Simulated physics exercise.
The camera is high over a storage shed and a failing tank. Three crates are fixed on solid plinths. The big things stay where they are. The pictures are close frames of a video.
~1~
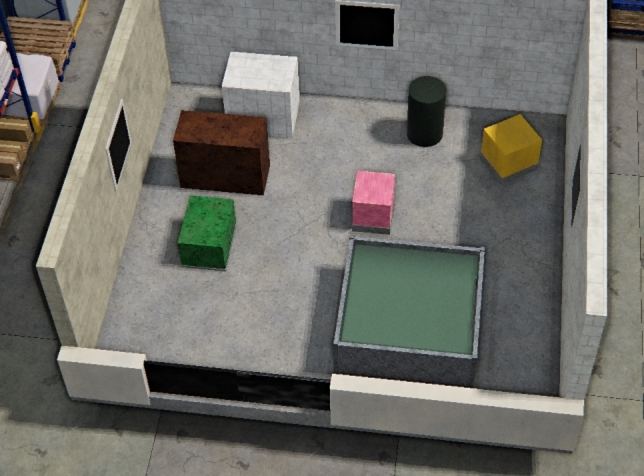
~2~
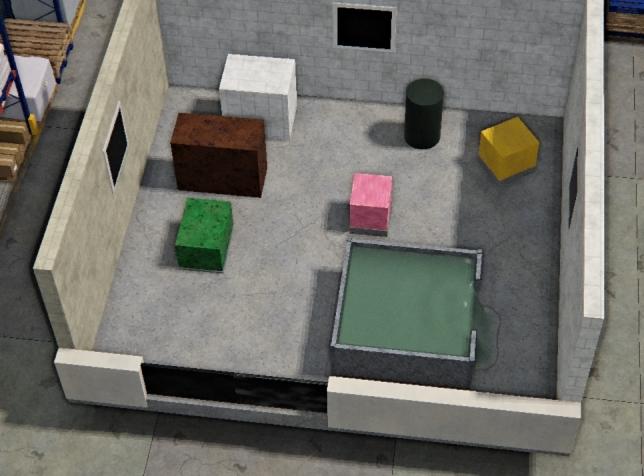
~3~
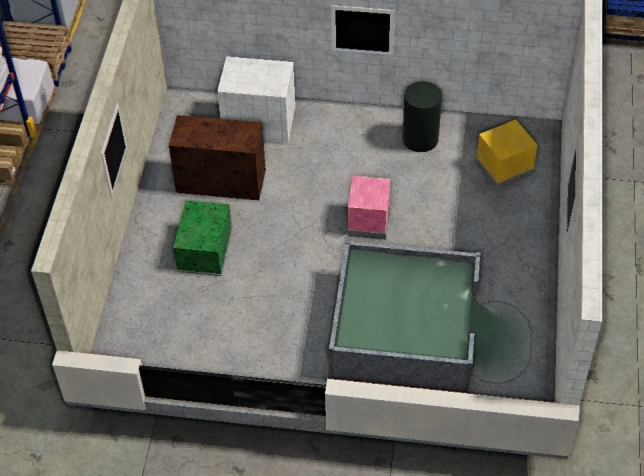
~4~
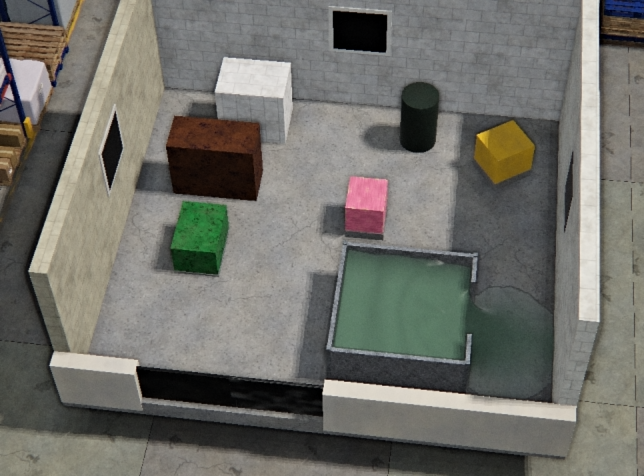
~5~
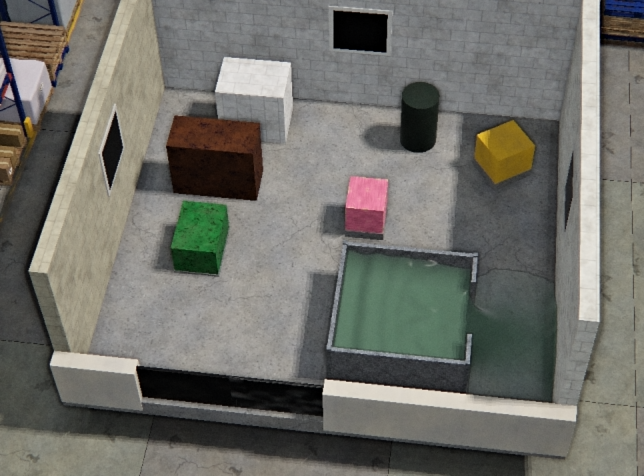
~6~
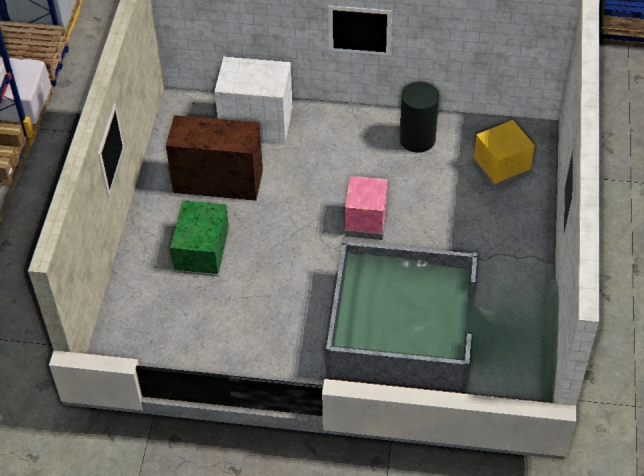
Greenish water sits still in a square tank, then pours through a gap in its right side and spreads across the floor toward the right wall, while the coloured blocks and dark cylinder stay in place.
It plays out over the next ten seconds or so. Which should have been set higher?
In the end: The pink crate stays dry; the green crate gets wet; the yellow crate gets wet.
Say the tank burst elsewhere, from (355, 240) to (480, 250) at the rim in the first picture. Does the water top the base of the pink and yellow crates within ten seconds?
My reading: Pink is wetted; yellow is topped.
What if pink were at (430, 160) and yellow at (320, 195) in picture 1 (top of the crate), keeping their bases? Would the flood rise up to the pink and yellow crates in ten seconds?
In short: The pink one is safe, the yellow one stays dry.
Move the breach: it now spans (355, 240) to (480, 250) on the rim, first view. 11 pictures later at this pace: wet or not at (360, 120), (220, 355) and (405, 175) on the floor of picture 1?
In that order: Wet, clear, covered.
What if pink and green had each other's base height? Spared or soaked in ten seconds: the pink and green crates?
Then: Pink takes water, green escapes it.
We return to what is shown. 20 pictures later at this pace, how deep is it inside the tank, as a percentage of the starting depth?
About 40 per cent.
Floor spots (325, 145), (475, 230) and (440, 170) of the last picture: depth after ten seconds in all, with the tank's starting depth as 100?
In that order: 10, 4 and 8 per cent.
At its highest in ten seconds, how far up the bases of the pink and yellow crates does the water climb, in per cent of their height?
About 50 and 170 per cent.
A moment on, water covers 15 % of the floor; the pink crate not reached, the green crate not reached, the yellow crate not reached.
Next, water covers 30 % of the floor; the pink crate not reached, the green crate not reached, the yellow crate water round its plinth.
Then, water covers 55 % of the floor; the pink crate water round its plinth, the green crate not reached, the yellow crate water round its plinth.
Later, water covers 80 % of the floor; the pink crate water round its plinth, the green crate water round its plinth, the yellow crate water round its plinth.
In the end, water covers 100 % of the floor; the pink crate stayed above the water, the green crate was topped, the yellow crate was topped.
